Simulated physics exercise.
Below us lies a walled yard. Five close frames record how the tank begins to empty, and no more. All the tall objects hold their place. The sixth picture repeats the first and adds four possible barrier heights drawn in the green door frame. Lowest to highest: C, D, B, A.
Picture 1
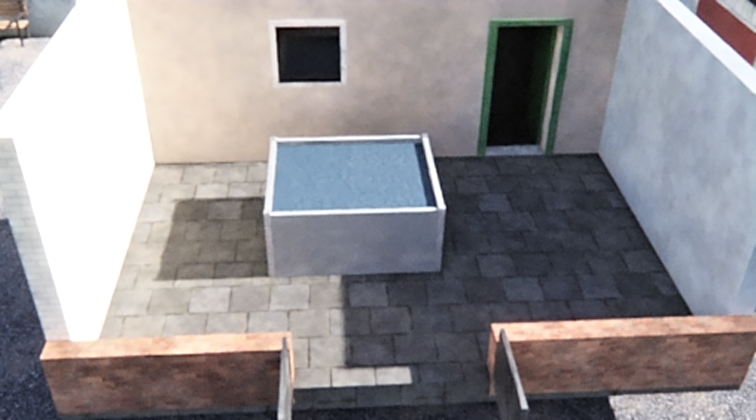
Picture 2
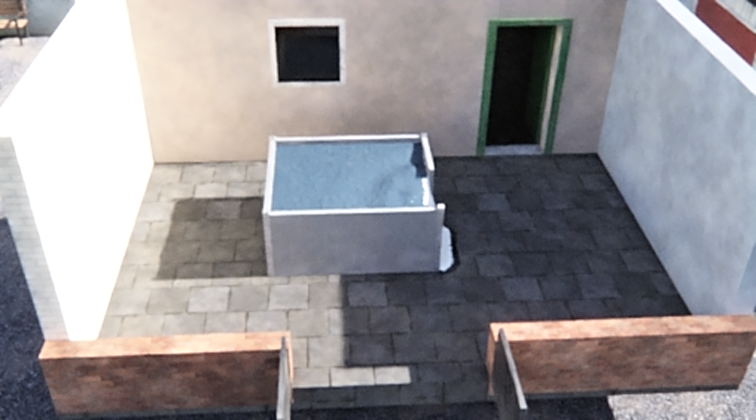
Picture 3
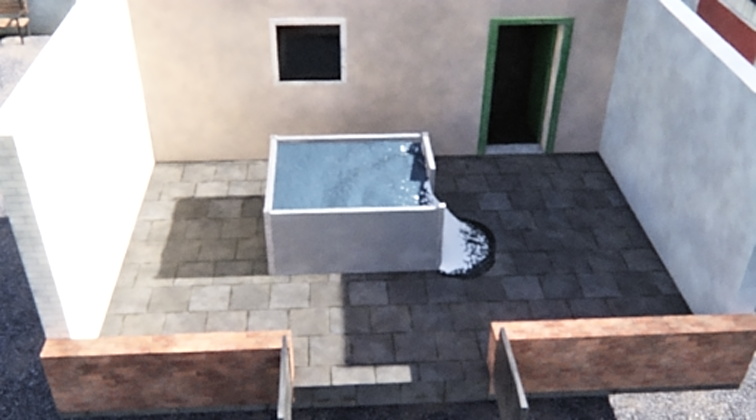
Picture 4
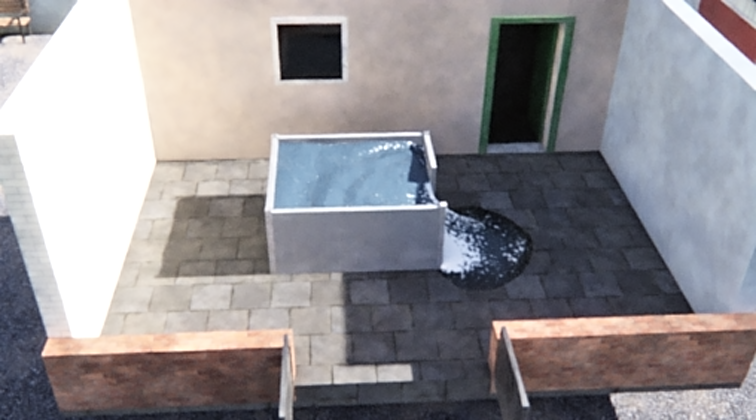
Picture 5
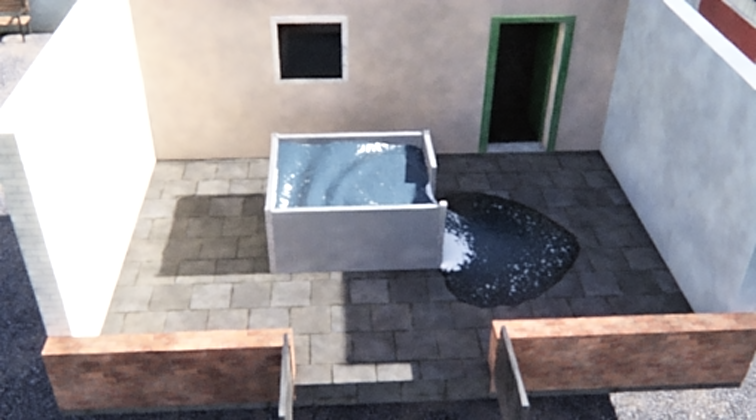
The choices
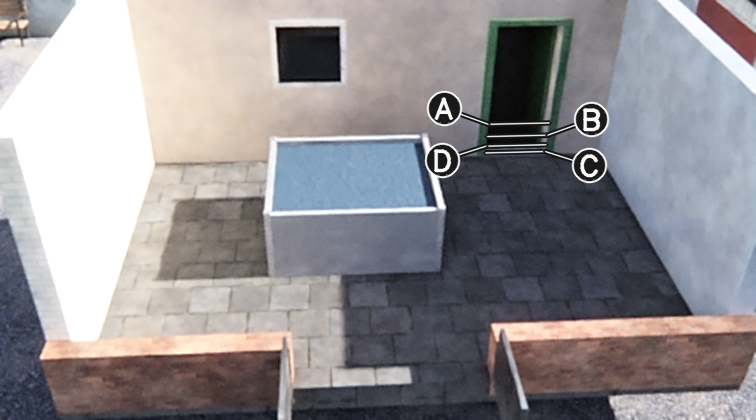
In this clip, a tank of still water stands in a walled yard before its right side opens, and water pours through the gap, spreading across the paving in a widening dark pool while the tank's surface ripples.
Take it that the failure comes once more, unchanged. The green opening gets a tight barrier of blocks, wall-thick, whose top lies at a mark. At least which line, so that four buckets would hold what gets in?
Choose D.
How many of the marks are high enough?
Three of them.
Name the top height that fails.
The answer is C.
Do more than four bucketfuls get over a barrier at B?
No.
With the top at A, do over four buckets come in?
No.
In white, A at (518, 123); B at (517, 135); C at (515, 152); D at (516, 145); from the bottom up C, D, B, A.
If A is chosen, nothing gets over.
If B is chosen, nothing gets over.
If C is chosen, some 15 bucketfuls get in.
If D is chosen, a splash gets over, under a bucket.
